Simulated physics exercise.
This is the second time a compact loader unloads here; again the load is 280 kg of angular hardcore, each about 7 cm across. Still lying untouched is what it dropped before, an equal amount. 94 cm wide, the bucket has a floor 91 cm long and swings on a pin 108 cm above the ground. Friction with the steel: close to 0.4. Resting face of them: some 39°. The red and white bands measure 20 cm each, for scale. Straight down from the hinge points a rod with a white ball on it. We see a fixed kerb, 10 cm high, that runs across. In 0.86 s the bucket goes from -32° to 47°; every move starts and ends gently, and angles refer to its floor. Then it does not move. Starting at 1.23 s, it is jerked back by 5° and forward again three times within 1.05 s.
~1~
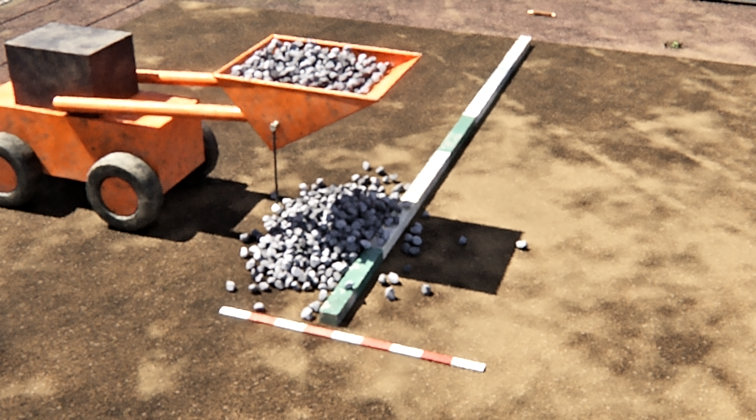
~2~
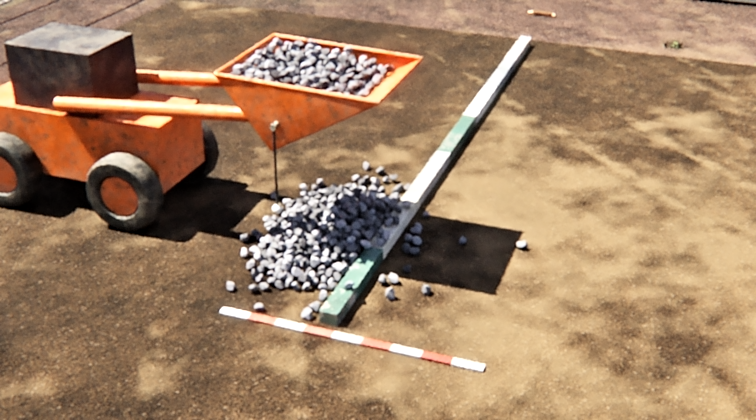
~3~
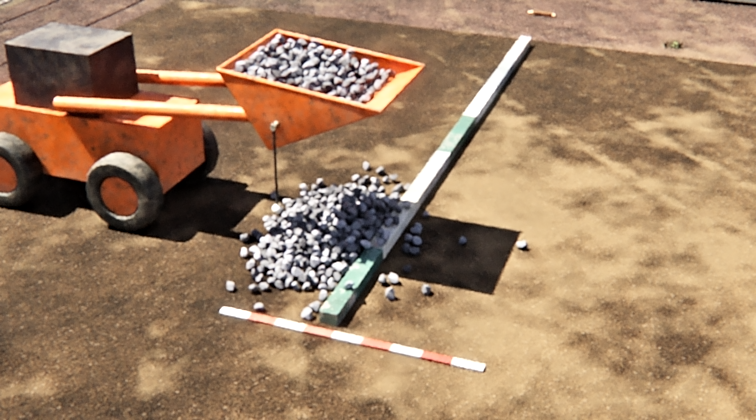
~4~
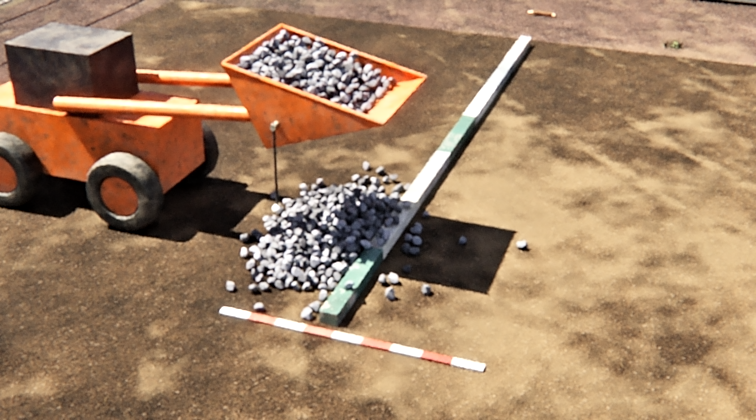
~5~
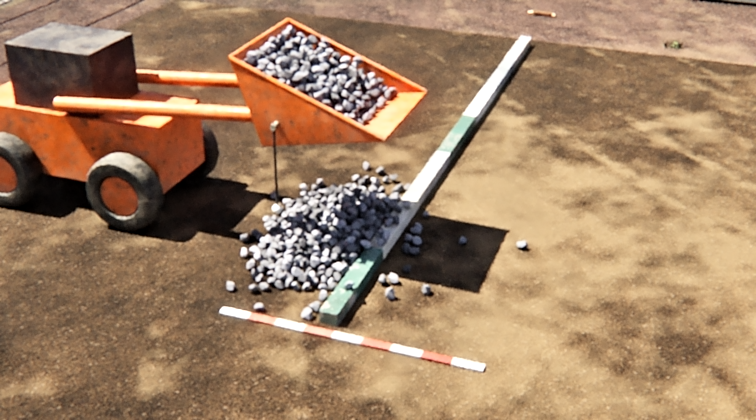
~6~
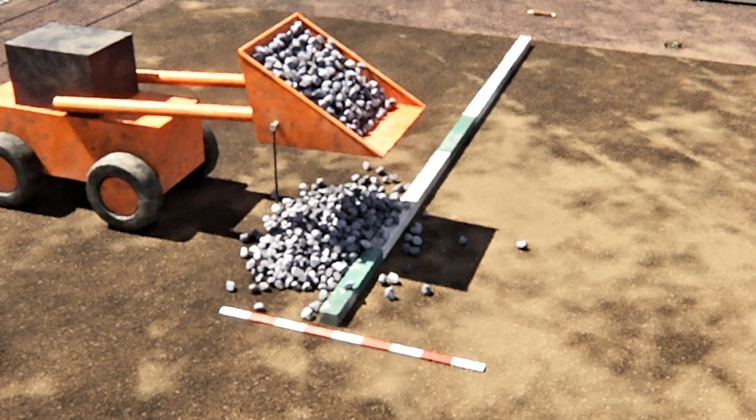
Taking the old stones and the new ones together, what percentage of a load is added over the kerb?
About 80 per cent.
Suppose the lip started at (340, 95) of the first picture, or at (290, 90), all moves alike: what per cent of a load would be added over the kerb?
40 % and 5 %.
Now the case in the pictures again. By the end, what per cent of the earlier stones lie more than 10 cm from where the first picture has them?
Near 0 per cent, I reckon.
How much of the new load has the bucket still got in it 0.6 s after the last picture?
About 65 per cent.
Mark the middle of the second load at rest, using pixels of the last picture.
They settle centred around (422, 242).
Then, 0.3 s after the last picture the floor is at 34°; in per cent of one load, 100 in the bucket, 98 on this side of the kerb, 2 over the kerb; the foremost stones are at (430, 263).
Then, 0.6 s after the last picture the floor is at 47°; in per cent of one load, 66 in the bucket, 127 on this side of the kerb, 7 over the kerb; the foremost stones are at (430, 263).
Then, 2.4 s after the last picture the floor is at 47°; in per cent of one load, 0 in the bucket, 118 on this side of the kerb, 82 over the kerb; the foremost stones are at (592, 255).
Then, 4.9 s after the last picture the floor is at 47°; in per cent of one load, 0 in the bucket, 118 on this side of the kerb, 82 over the kerb; the foremost stones are at (592, 255). Net gain over the kerb, 80.
